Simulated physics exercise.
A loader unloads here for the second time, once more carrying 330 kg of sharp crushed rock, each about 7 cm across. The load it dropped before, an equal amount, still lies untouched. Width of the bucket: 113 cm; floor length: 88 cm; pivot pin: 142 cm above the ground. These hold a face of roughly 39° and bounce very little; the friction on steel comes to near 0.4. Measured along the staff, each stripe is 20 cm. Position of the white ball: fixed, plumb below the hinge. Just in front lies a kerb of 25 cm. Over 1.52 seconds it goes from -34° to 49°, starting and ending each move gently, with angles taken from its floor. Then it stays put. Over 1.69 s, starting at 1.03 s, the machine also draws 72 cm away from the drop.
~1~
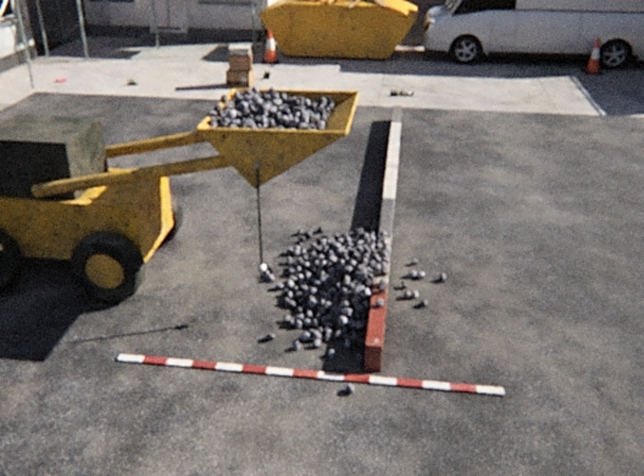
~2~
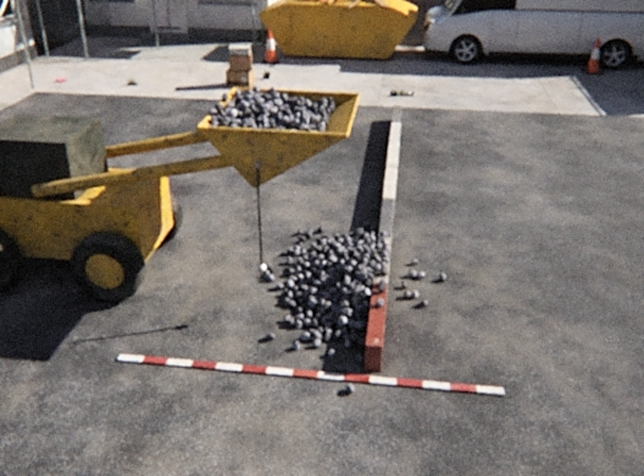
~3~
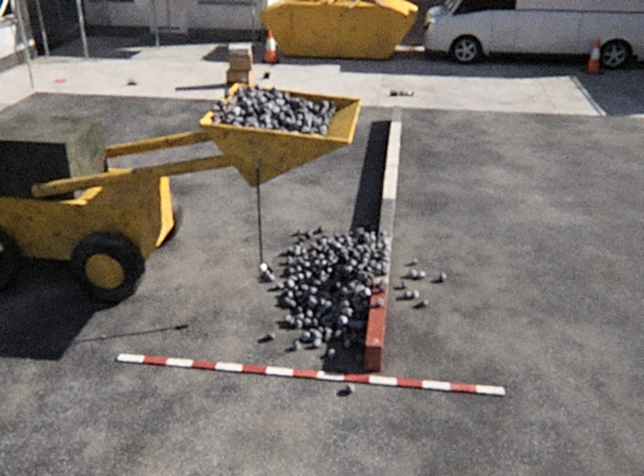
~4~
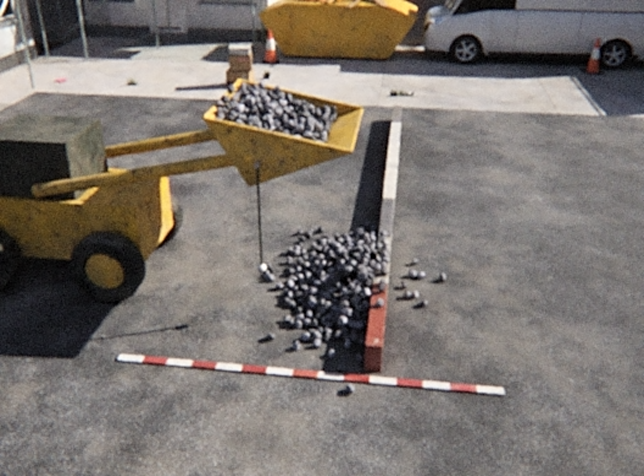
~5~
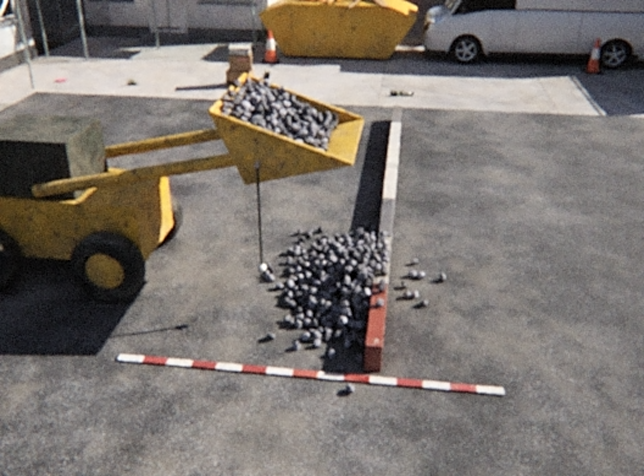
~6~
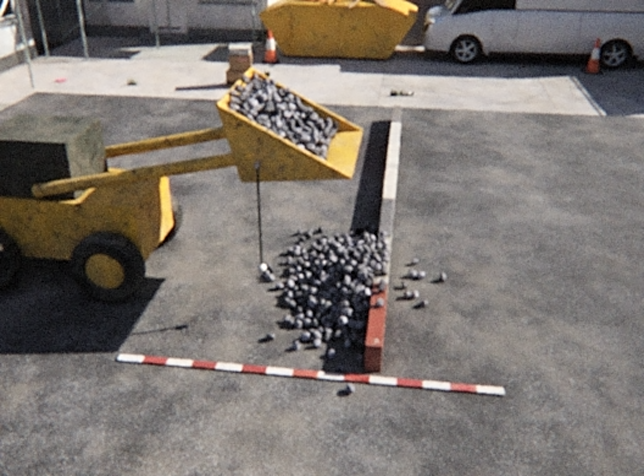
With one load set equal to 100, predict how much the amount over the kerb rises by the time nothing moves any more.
It rises by roughly 1 percent.
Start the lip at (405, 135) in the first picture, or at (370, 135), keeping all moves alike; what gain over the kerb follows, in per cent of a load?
Roughly 55 and 15 percent, in that order.
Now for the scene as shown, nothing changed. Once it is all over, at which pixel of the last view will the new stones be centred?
(321, 268).
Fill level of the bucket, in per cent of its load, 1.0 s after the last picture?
Estimate: 10 % remaining inside, roughly.
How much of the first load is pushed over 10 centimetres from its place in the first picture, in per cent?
5 %.
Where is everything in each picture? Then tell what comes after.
In the first frame, lip at (347, 134), floor tilted -34°, highest stones at (258, 100). The earlier load is highest near (360, 257), 34 cm above ground level, 99 % on this side of the kerb, 1 % over the kerb.
In the second frame, the bucket is at -33°, its lip at (347, 136); the top of the load is at (254, 98).
In the third frame, the bucket is at -28°, its lip at (349, 142); the top of the load is at (252, 96).
In the fourth frame, lip at (351, 152), floor tilted -22°, highest stones at (249, 93).
In the fifth frame, the bucket is at -14°, its lip at (352, 164); the top of the load is at (246, 89).
In the sixth frame, lip at (351, 178), floor tilted -5°, highest stones at (252, 84).
Then, 0.5 s after the last picture the floor is at 36°; in per cent of one load, 100 in the bucket, 99 on this side of the kerb, 1 over the kerb; the foremost stones are at (418, 283).
Then, 1.0 s after the last picture the floor is at 49°; in per cent of one load, 11 in the bucket, 188 on this side of the kerb, 1 over the kerb; the foremost stones are at (418, 283).
Then, 2.6 s after the last picture the floor is at 49°; in per cent of one load, 0 in the bucket, 197 on this side of the kerb, 3 over the kerb; the foremost stones are at (433, 294).
Then, 5.2 s after the last picture the floor is at 49°; in per cent of one load, 0 in the bucket, 197 on this side of the kerb, 3 over the kerb; the foremost stones are at (433, 294). Net gain over the kerb, 1.
